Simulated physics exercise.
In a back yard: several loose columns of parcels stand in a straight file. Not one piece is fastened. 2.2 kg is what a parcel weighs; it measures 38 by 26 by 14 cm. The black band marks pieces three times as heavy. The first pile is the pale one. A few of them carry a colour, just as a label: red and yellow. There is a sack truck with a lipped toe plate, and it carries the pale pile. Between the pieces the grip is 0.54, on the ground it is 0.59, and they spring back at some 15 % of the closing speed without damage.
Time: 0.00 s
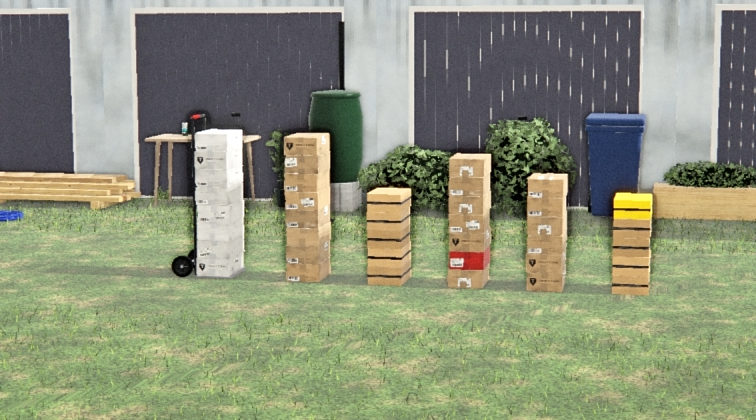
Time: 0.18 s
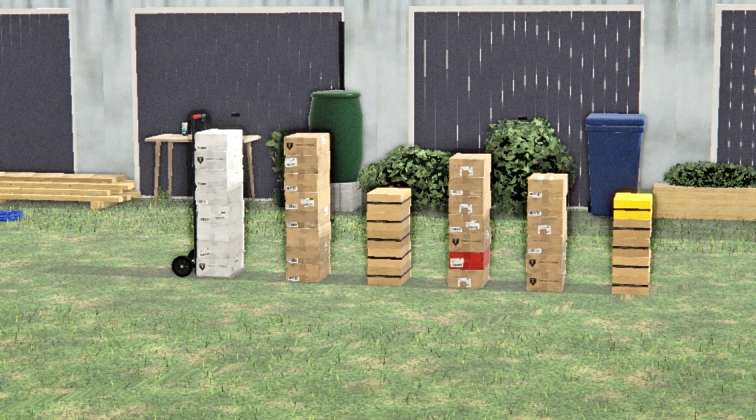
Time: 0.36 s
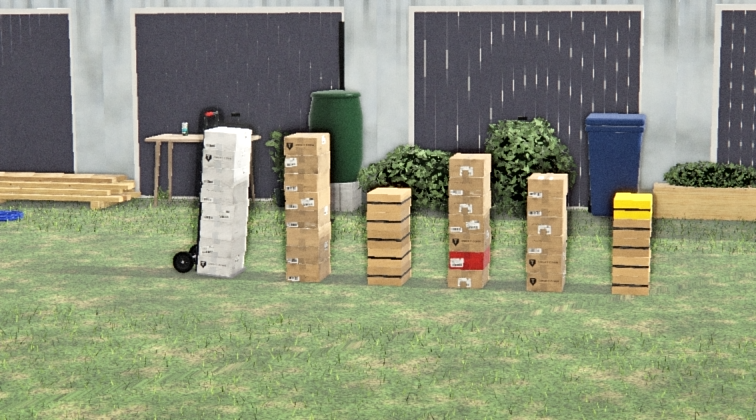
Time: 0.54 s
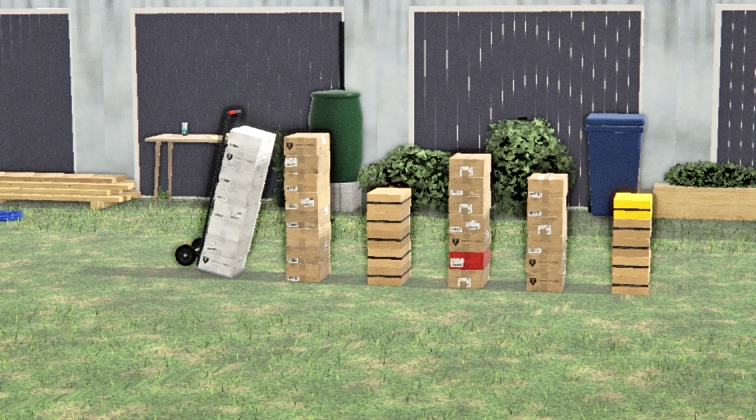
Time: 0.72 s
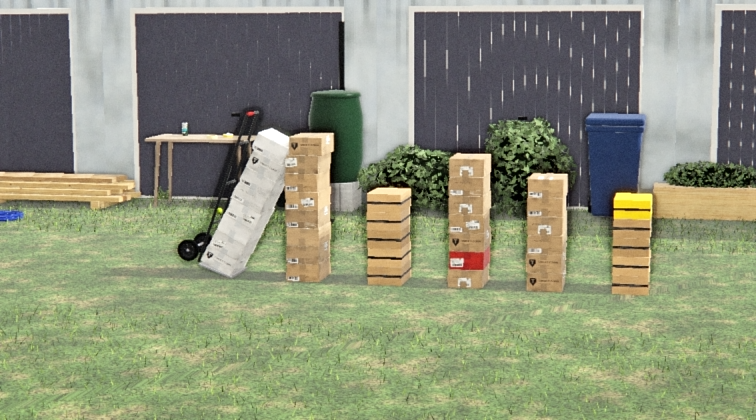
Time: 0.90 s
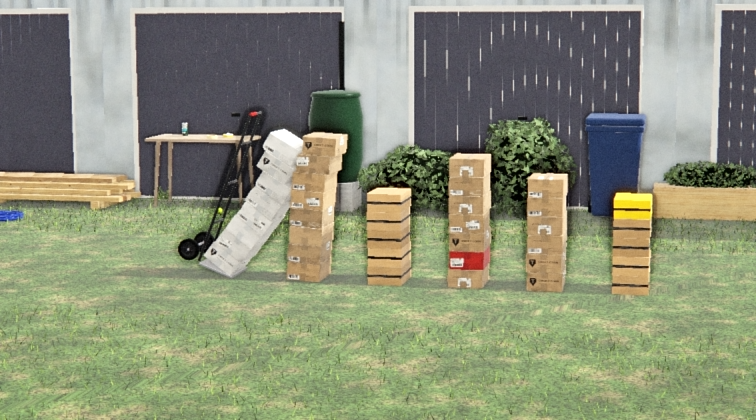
The pale stack of boxes on a sack truck tilted slowly to the right in a back yard, then leaned against the neighbouring brown stack and pushed its upper boxes slightly out of line.
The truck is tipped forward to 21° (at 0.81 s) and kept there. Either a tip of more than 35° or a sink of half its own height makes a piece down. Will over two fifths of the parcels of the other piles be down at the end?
No.
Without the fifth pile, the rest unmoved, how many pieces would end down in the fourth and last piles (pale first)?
Down count - fourth 0, last 0.
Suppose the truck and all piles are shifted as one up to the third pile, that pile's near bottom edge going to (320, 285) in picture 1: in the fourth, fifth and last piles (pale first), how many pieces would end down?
Pile by pile, you'd see fourth at 0, fifth at 0 and last at 0 down.
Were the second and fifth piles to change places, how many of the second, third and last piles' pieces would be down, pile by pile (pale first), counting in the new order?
Count of fallen pieces - second: 0; third: 0; last: 0.
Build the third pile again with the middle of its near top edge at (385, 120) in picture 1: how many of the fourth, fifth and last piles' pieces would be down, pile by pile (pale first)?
You'd get fourth 0, fifth 0 and last 0.
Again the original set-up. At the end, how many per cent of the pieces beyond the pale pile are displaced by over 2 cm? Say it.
That comes to 40 in a hundred.
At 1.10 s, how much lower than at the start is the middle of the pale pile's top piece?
Some 10 centimetres.
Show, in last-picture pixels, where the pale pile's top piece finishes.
(334, 184).
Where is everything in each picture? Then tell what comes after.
In the first frame (places mark the middle of the side facing us), truck frame (193, 149) 0° forward; red parcel (466, 261); yellow parcel (632, 210); the rest undisturbed.
Truck frame (193, 149) 0° forward; red parcel (466, 261), in the second frame.
Truck frame (204, 146) 5° forward, top of the pale pile leaning 4°; yellow parcel (632, 210); the rest undisturbed, in the third frame.
Truck frame (223, 144) 13° forward, top of the pale pile leaning 14°; red parcel (466, 261); the rest undisturbed, in the fourth frame.
Truck frame (238, 144) 20° forward, top of the pale pile leaning 26°; red parcel (466, 261); one has shifted, in the fifth frame.
Truck frame (240, 144) 21° forward, top of the pale pile leaning 31°; red parcel (466, 261); yellow parcel (632, 210); steepest lean 4°, the parcel at (319, 147); 8 disturbed, none down, in the sixth frame.
After 1.10 s, 8 of the pale pile down; none of the 31 other parcels down, 8 disturbed.
After 1.32 s, 8 of the pale pile down; 1 of the 31 other parcels down.
After 1.80 s, 8 of the pale pile down; 2 of the 31 other parcels down.
At rest (3.3 s), 8 of the pale pile down; 3 of the 31 other parcels down; red parcel unmoved; yellow parcel unmoved. That is 10 per cent. As the last picture would show them, middles, red parcel near (470, 257), yellow parcel near (633, 206).
